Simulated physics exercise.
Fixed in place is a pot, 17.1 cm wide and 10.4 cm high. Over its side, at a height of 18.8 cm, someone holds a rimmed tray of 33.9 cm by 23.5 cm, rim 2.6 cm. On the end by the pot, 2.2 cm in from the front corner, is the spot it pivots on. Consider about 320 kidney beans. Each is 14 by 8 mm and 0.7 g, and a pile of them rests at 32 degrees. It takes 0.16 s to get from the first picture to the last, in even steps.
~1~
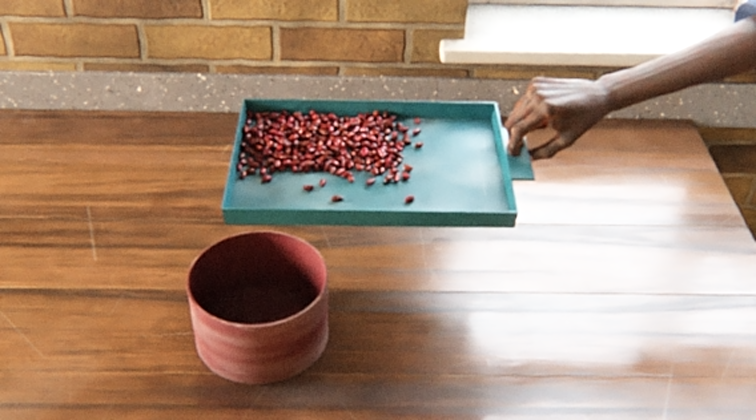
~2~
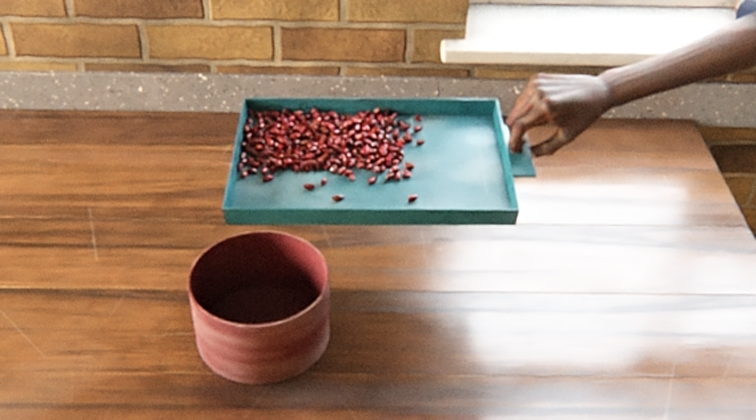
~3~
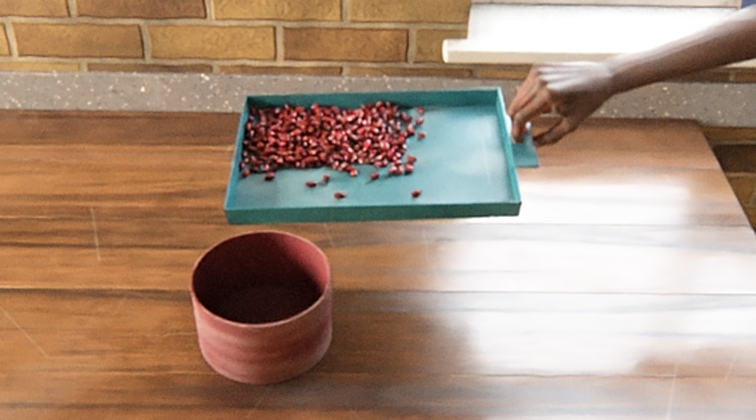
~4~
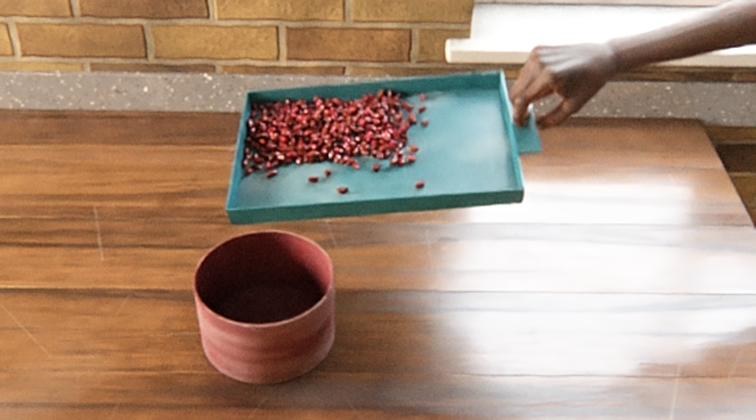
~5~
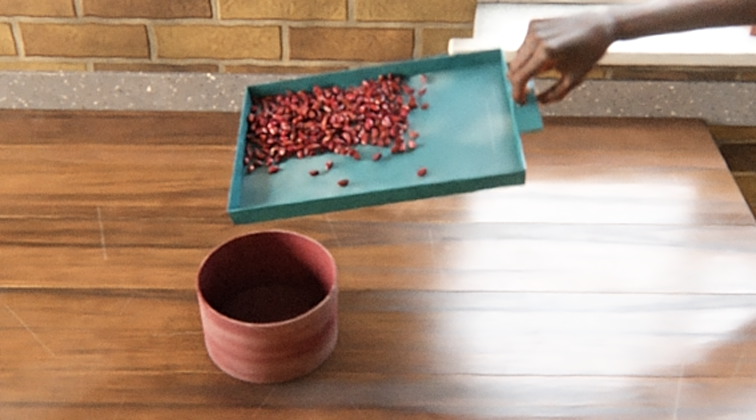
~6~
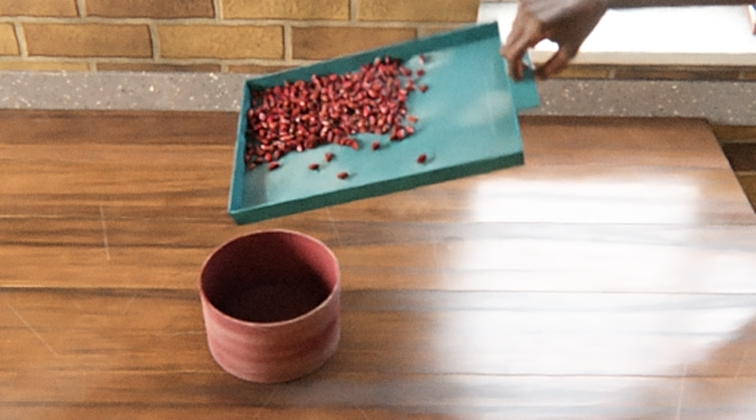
A hand on the right raised its end of a teal tray of dark red beans, slowly at first and then more steeply, while the beans stayed bunched toward the left above a reddish pot.
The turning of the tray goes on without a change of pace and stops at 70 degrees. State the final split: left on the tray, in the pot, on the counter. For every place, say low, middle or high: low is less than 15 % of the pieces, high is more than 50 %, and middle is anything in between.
Here is the split: Tray: Middle; pot: Low; counter: High.
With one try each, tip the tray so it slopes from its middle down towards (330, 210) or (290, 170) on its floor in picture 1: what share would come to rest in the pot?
About 20 and 0 per cent.
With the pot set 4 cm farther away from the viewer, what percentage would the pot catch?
5 per cent.
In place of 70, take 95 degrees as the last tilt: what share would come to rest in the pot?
Then about 10 per cent.
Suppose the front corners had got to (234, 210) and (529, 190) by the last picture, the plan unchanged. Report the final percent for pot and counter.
Pot 35, counter 40.
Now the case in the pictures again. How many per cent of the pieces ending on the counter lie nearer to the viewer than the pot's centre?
Roughly 70 percent of the spill.
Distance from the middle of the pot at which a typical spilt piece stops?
Distance: Some 24 cm.
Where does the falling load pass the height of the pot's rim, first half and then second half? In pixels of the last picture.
Around (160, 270), then around (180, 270).
Then, 0.15 s after the last picture, tilt 48 degrees; the tray holds 100 %, the pot 0 %.
Then, 0.24 s after the last picture, tilt 64 degrees; the tray holds 100 %, the pot 0 %.
Then, 0.47 s after the last picture, tilt 70 degrees; the tray holds 35 %, the pot 0 %.
In the end, tray 25 %, pot 5 %, counter 70 %.
